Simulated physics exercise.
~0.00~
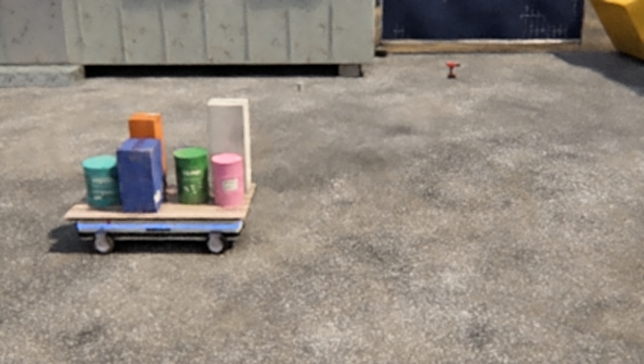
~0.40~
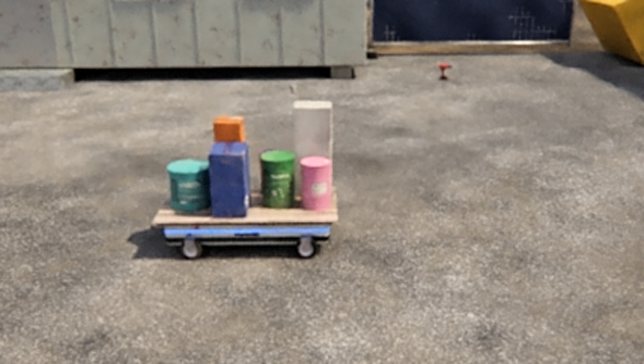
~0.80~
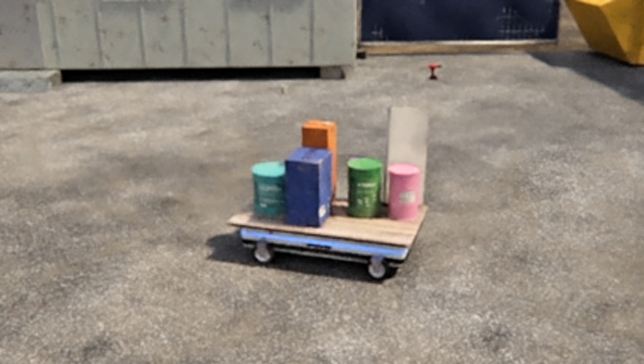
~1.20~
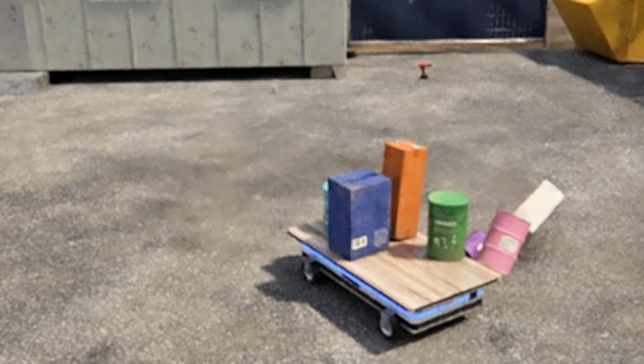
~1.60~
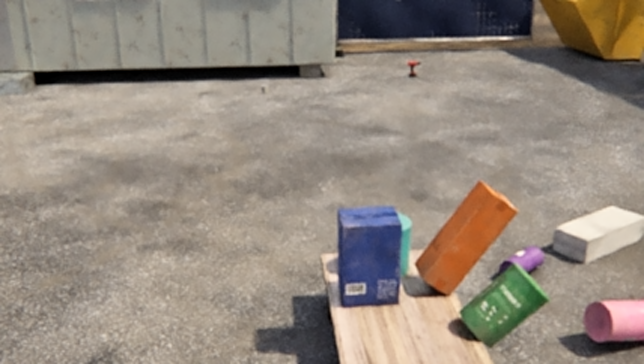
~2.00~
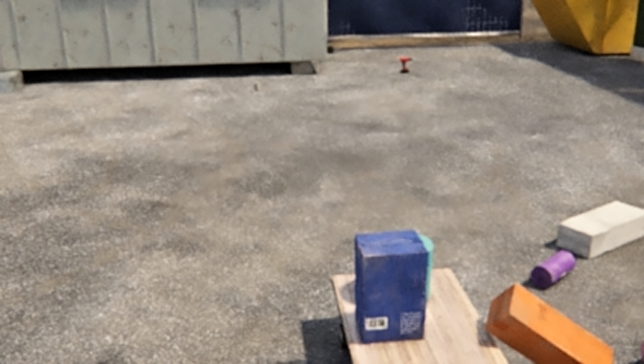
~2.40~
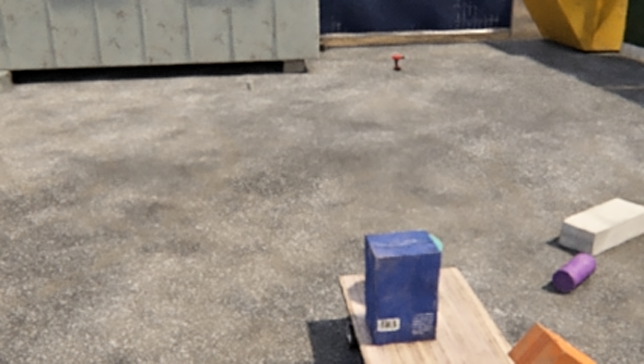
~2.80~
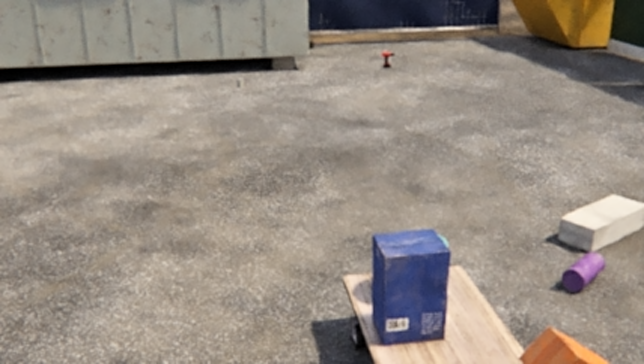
A low flat cart carrying closed boxes and round containers rolls rightward across a sunlit paved yard, seen from slightly above, with a grey-green metal container and a yellow skip behind. A teal pail and blue box ride at left, an orange box behind, and green and pink containers and a tall white box at right. As the cart curves toward the viewer, the white box tips off, followed by a purple canister and the pink one. The green pail and orange box topple after them. The cart stops at the bottom edge, the blue box still upright aboard, the white, purple and orange items lying to the right.
